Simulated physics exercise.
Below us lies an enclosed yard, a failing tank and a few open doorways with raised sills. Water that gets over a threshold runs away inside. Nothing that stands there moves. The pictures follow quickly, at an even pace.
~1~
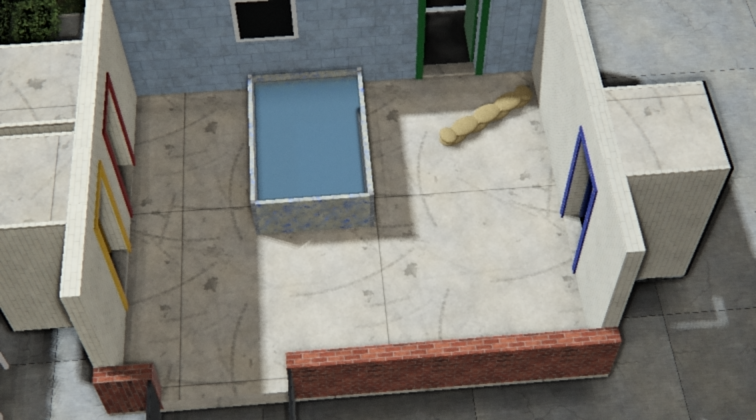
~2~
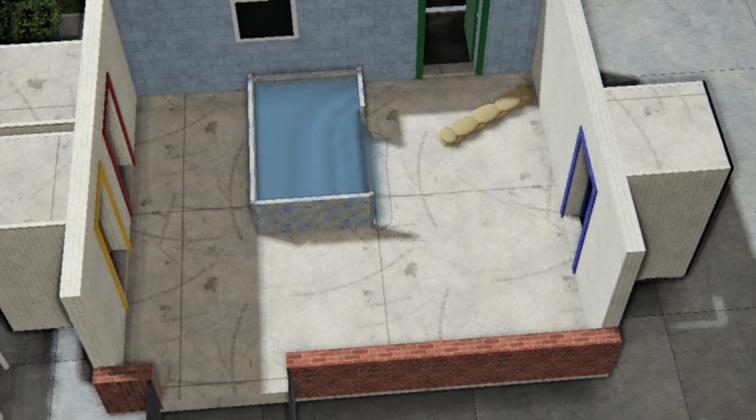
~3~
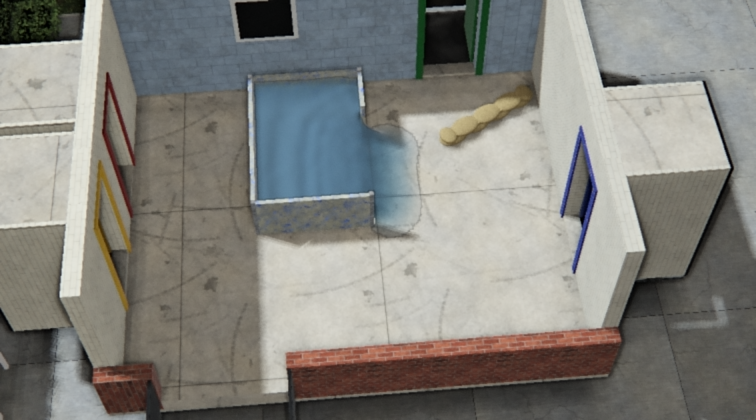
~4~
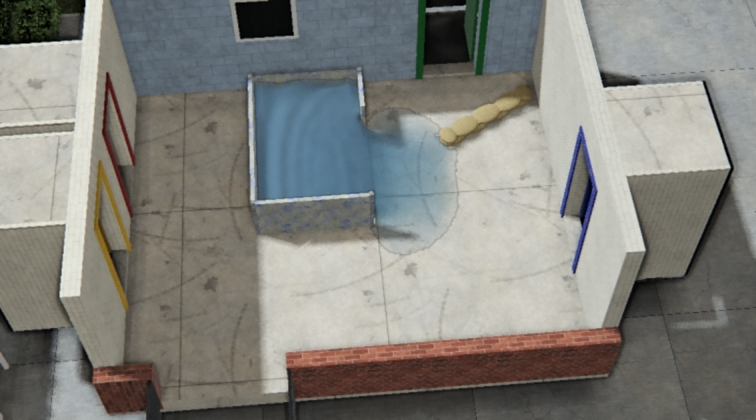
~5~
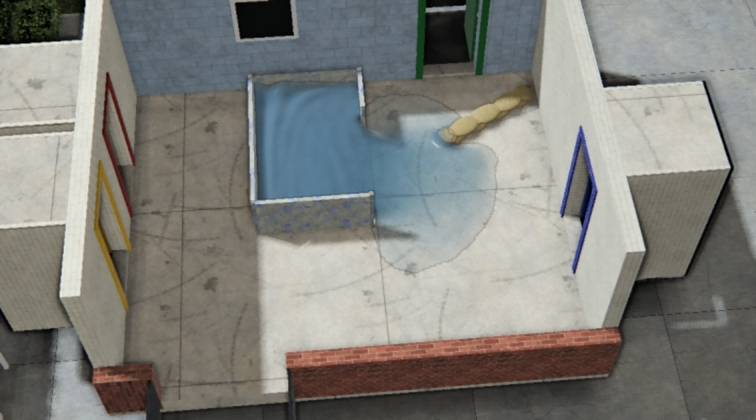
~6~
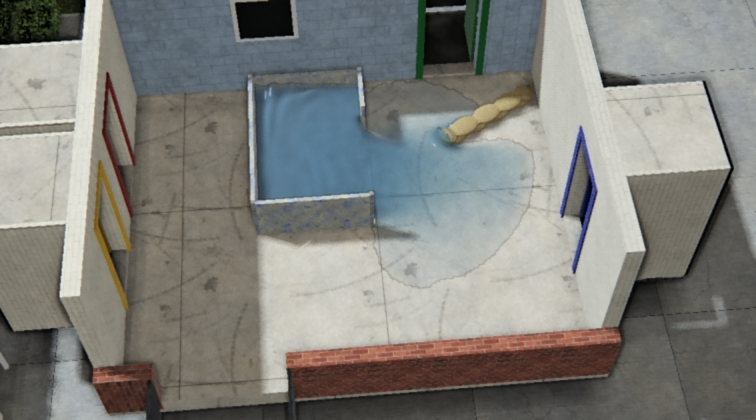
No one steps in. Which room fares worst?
The blue doorway takes the most.
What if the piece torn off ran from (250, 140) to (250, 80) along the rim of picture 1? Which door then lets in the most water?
That is the red door.
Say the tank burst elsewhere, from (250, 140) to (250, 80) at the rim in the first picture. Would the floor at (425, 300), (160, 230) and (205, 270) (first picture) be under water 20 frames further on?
As listed: Not flooded, wet, wet.
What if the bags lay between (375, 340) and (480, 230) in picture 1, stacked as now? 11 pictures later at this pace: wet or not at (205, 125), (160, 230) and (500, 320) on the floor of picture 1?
One after the other: Free of water, no water, flooded.
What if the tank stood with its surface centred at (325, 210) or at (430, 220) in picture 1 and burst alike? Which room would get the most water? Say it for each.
In turn: The one in blue, the blue one.
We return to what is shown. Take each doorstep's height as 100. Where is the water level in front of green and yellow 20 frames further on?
In turn 220 and 0 per cent.
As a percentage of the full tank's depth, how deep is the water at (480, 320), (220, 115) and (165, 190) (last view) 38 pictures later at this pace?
About 20, 2 and 0 per cent.
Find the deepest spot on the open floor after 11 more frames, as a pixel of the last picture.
Close to (590, 353).
A moment on, water covers 35 % of the floor; blue door a trickle in, red door not reached, yellow door not reached, green door a trickle in.
Next, water covers 40 % of the floor; blue door a lot in, red door not reached, yellow door not reached, green door some in.
Then, water covers 50 % of the floor; blue door a lot in, red door not reached, yellow door not reached, green door some in.
Later, water covers 90 % of the floor; blue door a lot in, red door not reached, yellow door wet at the sill, nothing in, green door a lot in.
In the end, water covers 95 % of the floor; blue door a lot in, red door some in, yellow door wet at the sill, nothing in, green door a lot in; the blue door has let in the most.
